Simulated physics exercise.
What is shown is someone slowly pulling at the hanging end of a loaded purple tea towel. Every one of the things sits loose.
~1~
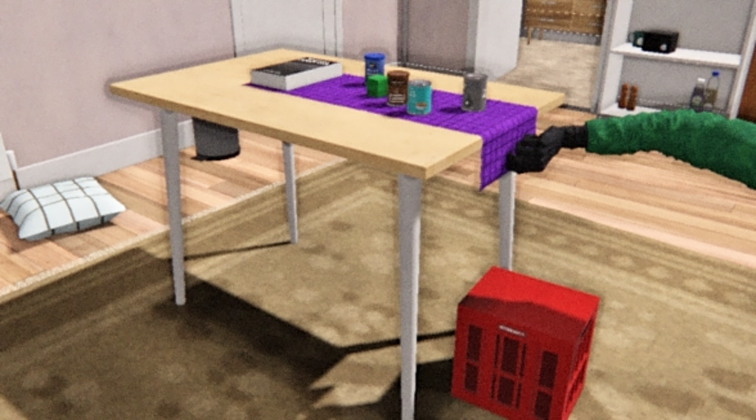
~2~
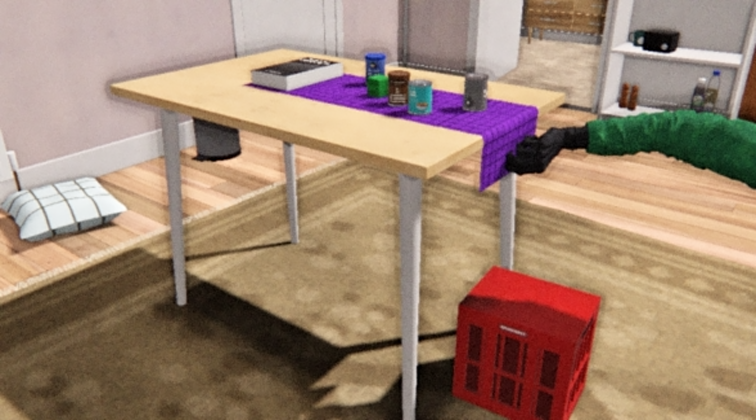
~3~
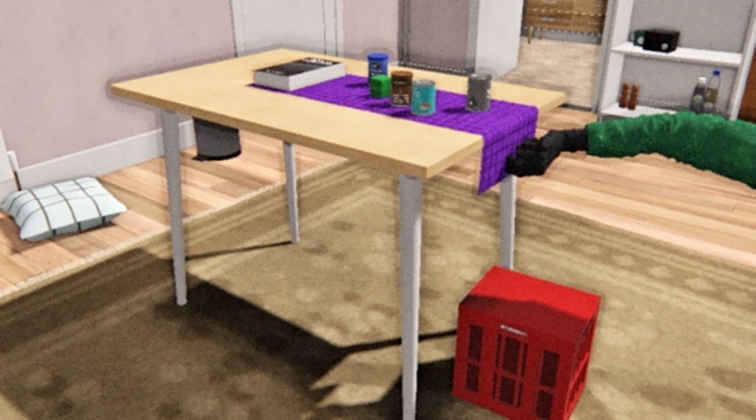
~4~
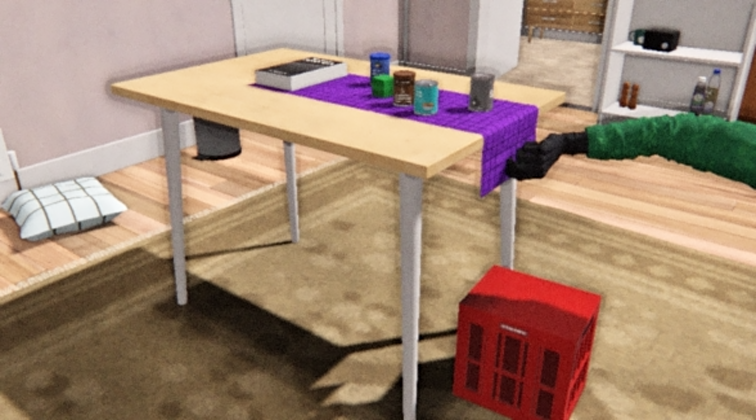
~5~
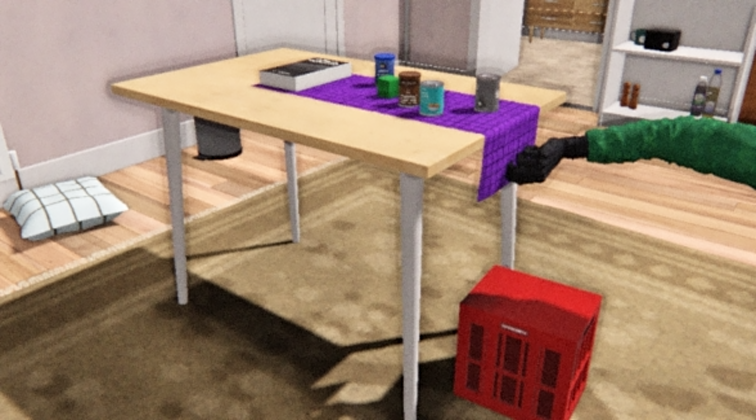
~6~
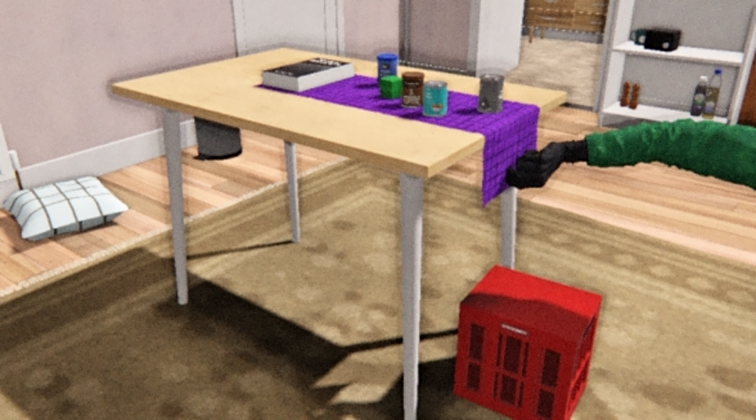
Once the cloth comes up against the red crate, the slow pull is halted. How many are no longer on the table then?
The number that drops will be three.
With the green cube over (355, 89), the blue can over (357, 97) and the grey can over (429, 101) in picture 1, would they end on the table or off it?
In the end the green cube rides it out, while the blue can rides it out and the grey can gets dislodged.
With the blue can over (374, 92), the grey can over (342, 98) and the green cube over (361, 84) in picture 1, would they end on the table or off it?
Here's the result: The blue can remains in place, the grey can remains in place and the green cube remains in place.
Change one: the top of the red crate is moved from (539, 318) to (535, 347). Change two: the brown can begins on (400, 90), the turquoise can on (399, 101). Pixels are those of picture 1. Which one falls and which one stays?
The brown can? Lost. The turquoise can? Lost.
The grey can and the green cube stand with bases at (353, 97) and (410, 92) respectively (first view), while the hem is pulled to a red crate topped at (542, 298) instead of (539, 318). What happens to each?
The grey can survives, the green cube holds on.
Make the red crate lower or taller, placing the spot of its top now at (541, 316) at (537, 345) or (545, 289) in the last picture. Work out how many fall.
It would be 4 and 2.
Soon after, hem near (504, 269); grey can and turquoise can gone.
Then, hem on the crate; grey can, turquoise can and brown can gone.
At rest, hem on the crate; grey can, turquoise can and brown can gone. It carries off three.
